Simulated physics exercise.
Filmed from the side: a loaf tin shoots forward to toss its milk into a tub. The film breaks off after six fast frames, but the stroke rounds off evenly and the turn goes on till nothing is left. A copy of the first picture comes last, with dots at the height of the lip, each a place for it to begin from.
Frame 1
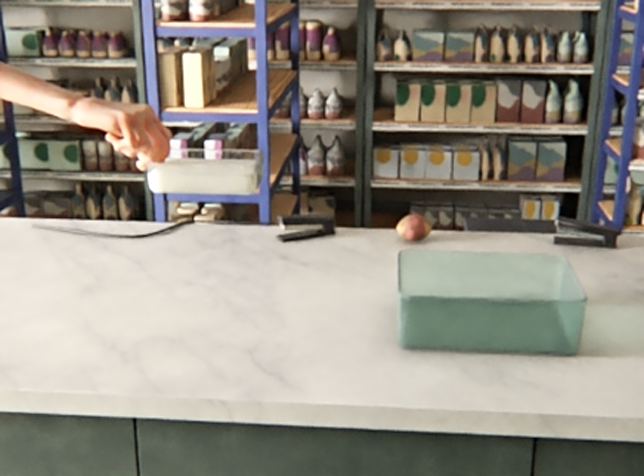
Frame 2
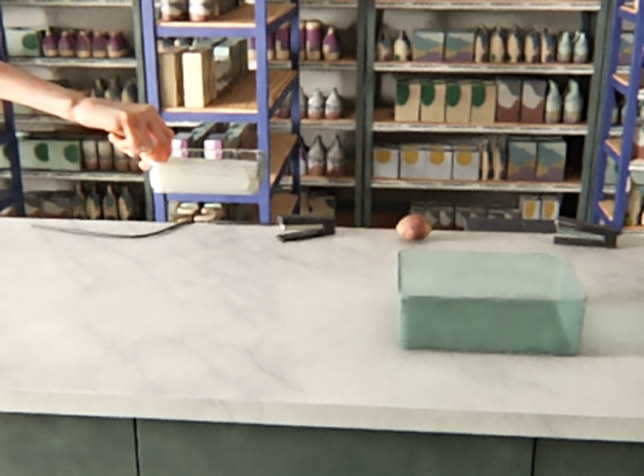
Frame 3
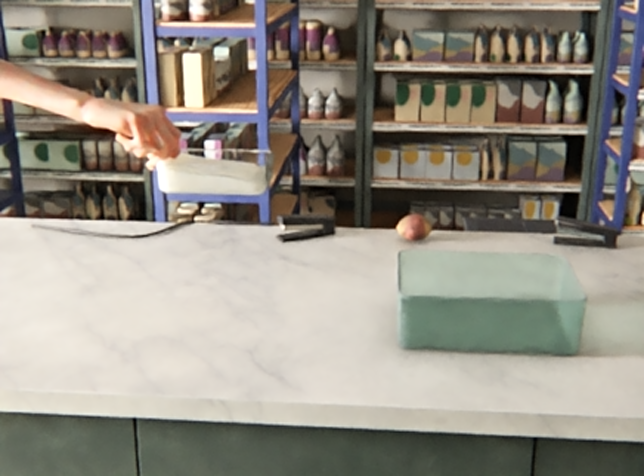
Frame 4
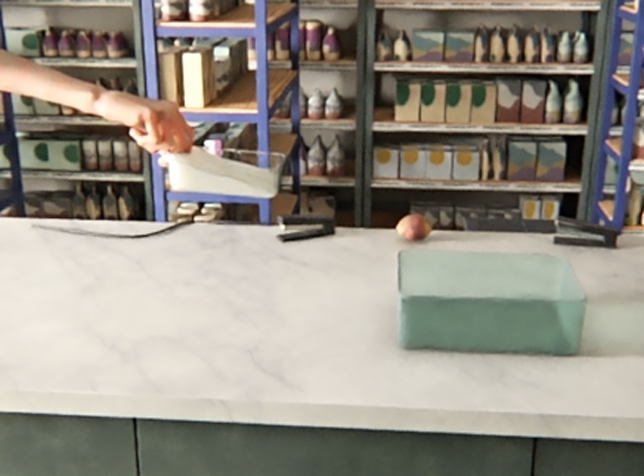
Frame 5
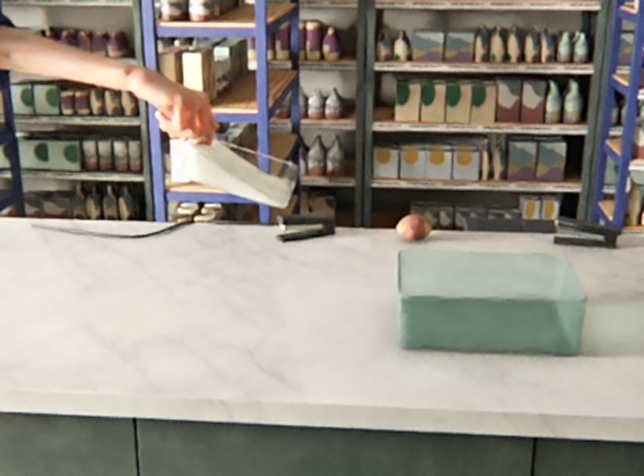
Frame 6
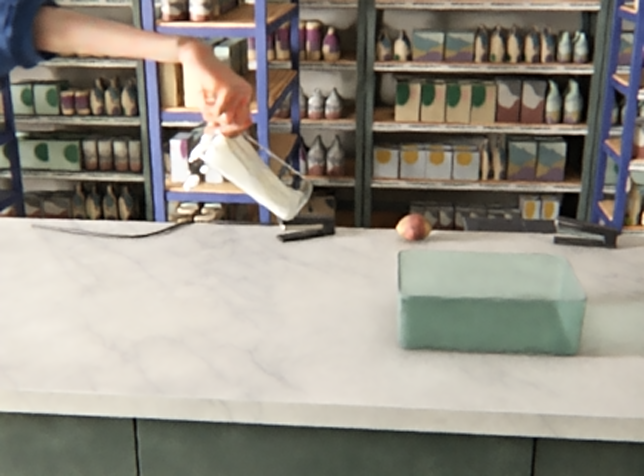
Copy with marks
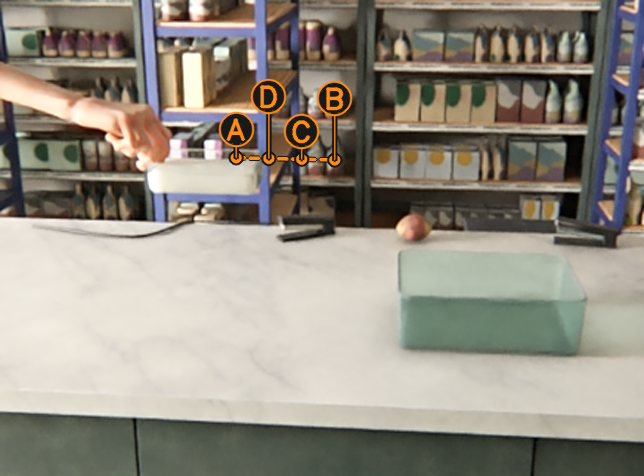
The video shows a hand holding a clear container of milk above a marble counter, with a greenish tub to the right. The hand moves the container slightly rightward, then tilts it increasingly, its right end dipping lower.
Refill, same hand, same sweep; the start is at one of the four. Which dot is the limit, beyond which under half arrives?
That is dot C.
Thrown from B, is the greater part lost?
No, that is safe.
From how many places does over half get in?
Two.
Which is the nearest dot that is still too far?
D it is.
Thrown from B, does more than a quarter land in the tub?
Yes, clearly.
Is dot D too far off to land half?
Yes.
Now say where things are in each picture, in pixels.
In the first frame, upright, lip at (258, 158); tub from (397, 346) to (578, 353); nothing has left yet.
In the second frame, upright, lip at (261, 158); nothing has left yet.
In the third frame, upright, lip at (268, 158); nothing has left yet.
In the fourth frame, tipped about 4°, lip at (281, 162); milk is over the rim, down to (173, 155).
In the fifth frame, tipped about 16°, lip at (296, 174); milk is over the rim, down to (182, 163).
In the sixth frame, tipped about 36°, lip at (310, 192); milk is over the rim, down to (193, 186).
On the marked copy, A at (236, 157); B at (334, 160); C at (301, 159); D at (268, 158).
If A is chosen, about 0 % lands in the tub, 98 % falls short.
If B is chosen, about 86 % lands in the tub, 7 % falls short and 8 % goes beside or beyond.
If C is chosen, about 78 % lands in the tub, 15 % falls short and 6 % goes beside or beyond.
If D is chosen, about 20 % lands in the tub, 76 % falls short and 4 % goes beside or beyond.
